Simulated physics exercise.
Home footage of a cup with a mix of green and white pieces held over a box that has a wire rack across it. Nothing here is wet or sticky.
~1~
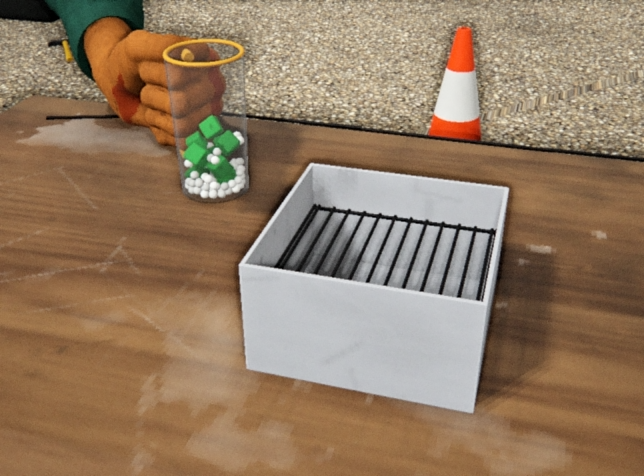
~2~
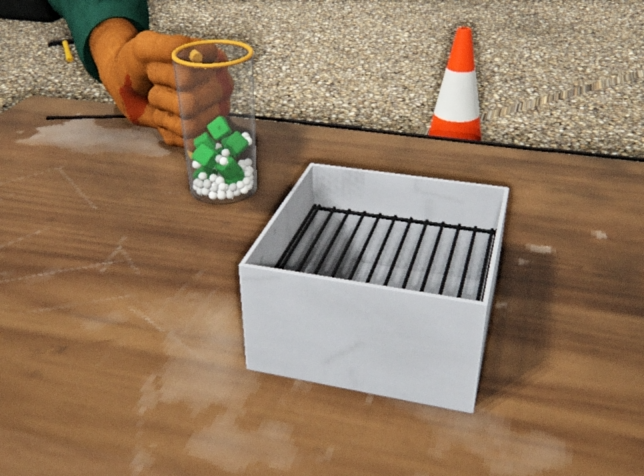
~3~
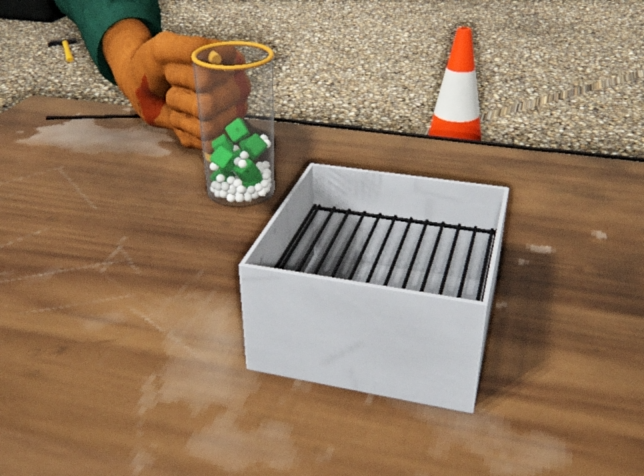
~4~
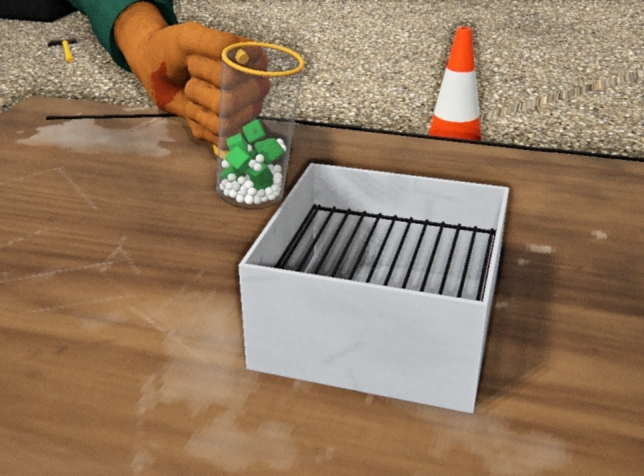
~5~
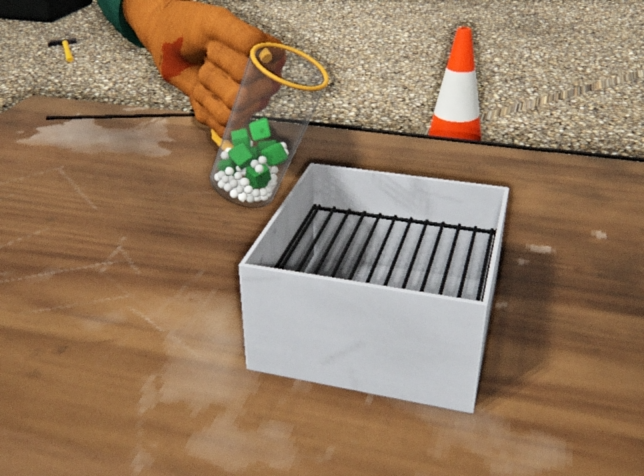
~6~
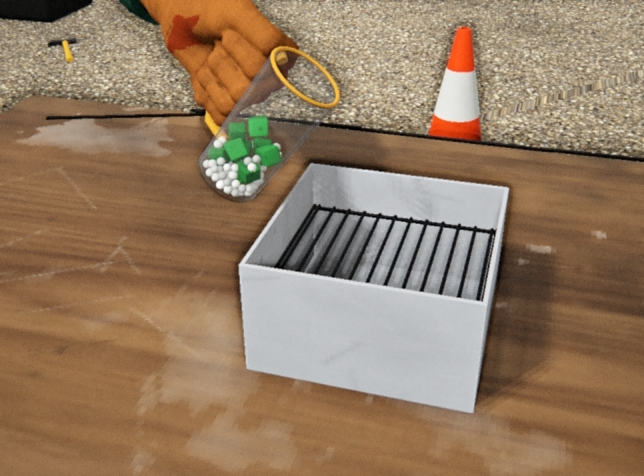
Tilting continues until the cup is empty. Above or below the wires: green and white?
Green: Kept up; white: Gone through.
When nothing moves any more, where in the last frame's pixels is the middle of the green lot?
The middle comes to rest around (386, 254).
Then, 0.43 s after the last picture, green ones, all in the cup; white ones, all in the cup.
Then, 0.81 s after the last picture, green ones, all in the cup; white ones, all in the cup.
Then, 1.13 s after the last picture, green ones, all on or over the wires; white ones, a stray few in the cup, most on or over the wires, about a quarter under the rack.
By the end, green ones, all on the wires, none under the rack; white ones, all under the rack.
